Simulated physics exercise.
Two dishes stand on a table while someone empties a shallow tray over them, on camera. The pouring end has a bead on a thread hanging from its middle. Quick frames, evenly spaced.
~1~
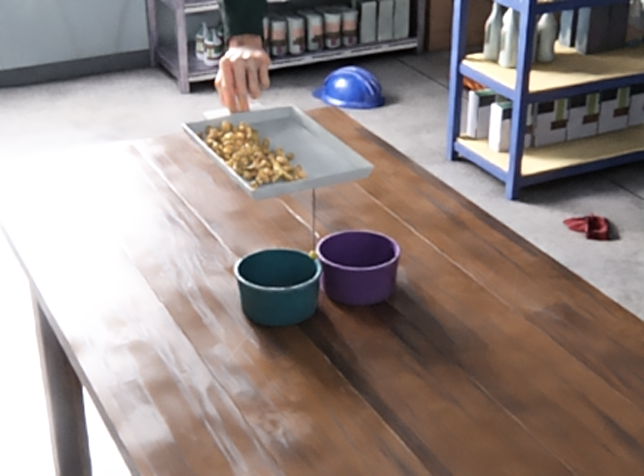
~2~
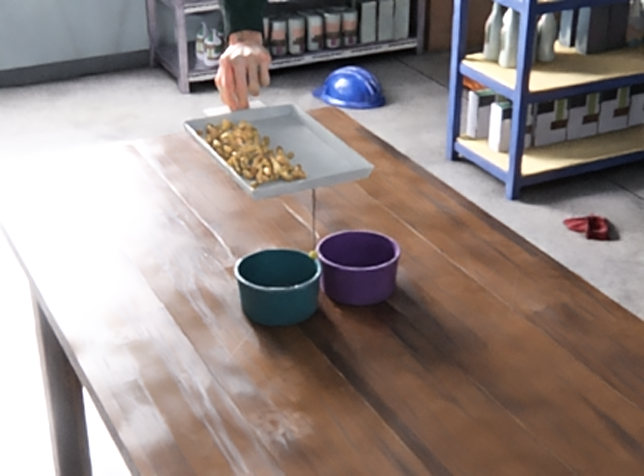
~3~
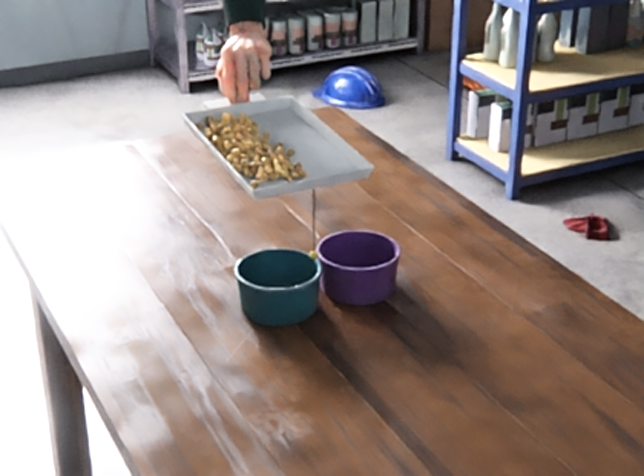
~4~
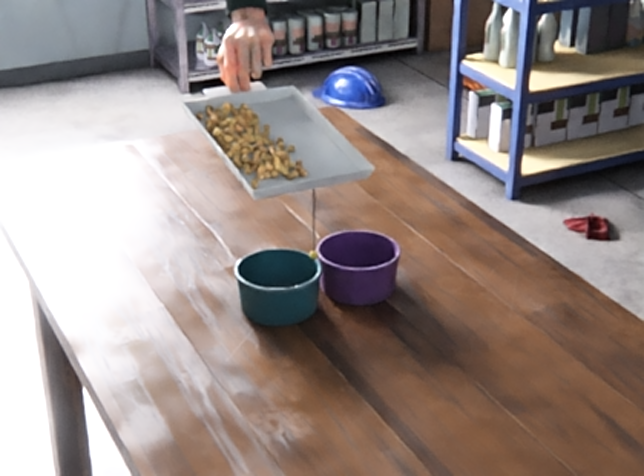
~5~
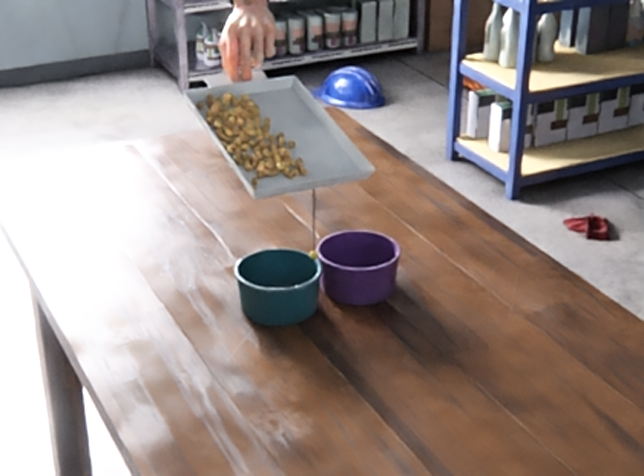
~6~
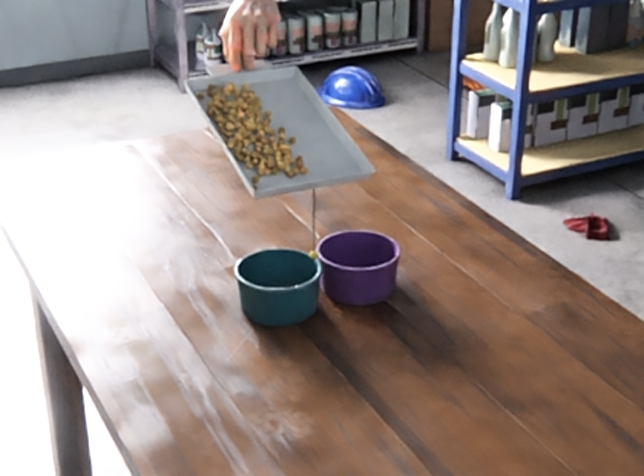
A hand held a shallow gray tray of small golden-brown pieces above a teal dish and a purple one on a wooden table, then gradually raised its far end, making the tray slope more steeply.
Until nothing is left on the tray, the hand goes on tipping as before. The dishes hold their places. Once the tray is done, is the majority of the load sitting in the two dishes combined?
Caught: Below half.
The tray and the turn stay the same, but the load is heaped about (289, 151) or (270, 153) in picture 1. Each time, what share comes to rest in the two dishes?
First 20 %, then 10 %.
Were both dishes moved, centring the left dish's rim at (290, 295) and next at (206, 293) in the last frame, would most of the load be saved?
In the first position a majority, in the second a minority.
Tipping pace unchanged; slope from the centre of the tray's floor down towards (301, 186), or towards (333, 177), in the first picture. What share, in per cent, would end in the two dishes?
10 % and 50 %.
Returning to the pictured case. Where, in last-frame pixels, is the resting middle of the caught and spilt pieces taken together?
About pixel (352, 323).
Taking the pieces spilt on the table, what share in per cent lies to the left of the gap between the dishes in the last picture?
Share to the left: Near 20 per cent.
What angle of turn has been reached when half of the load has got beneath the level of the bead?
Roughly 105 degrees.
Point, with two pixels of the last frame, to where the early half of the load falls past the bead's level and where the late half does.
I'd say close to (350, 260) at first and close to (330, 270) later on.
Soon, tray tipped steeply; nearly all on the tray; a stray few in the air.
A while on, tray tipped past a quarter turn; about a third on the tray; a stray few in the right dish; about a quarter outside both; about half in the air.
Towards the end, tray tipped past a quarter turn; a stray few in the left dish; a small part in the right dish; most outside both.
Finally, tray tipped past a quarter turn; a stray few in the left dish; a small part in the right dish; most outside both.
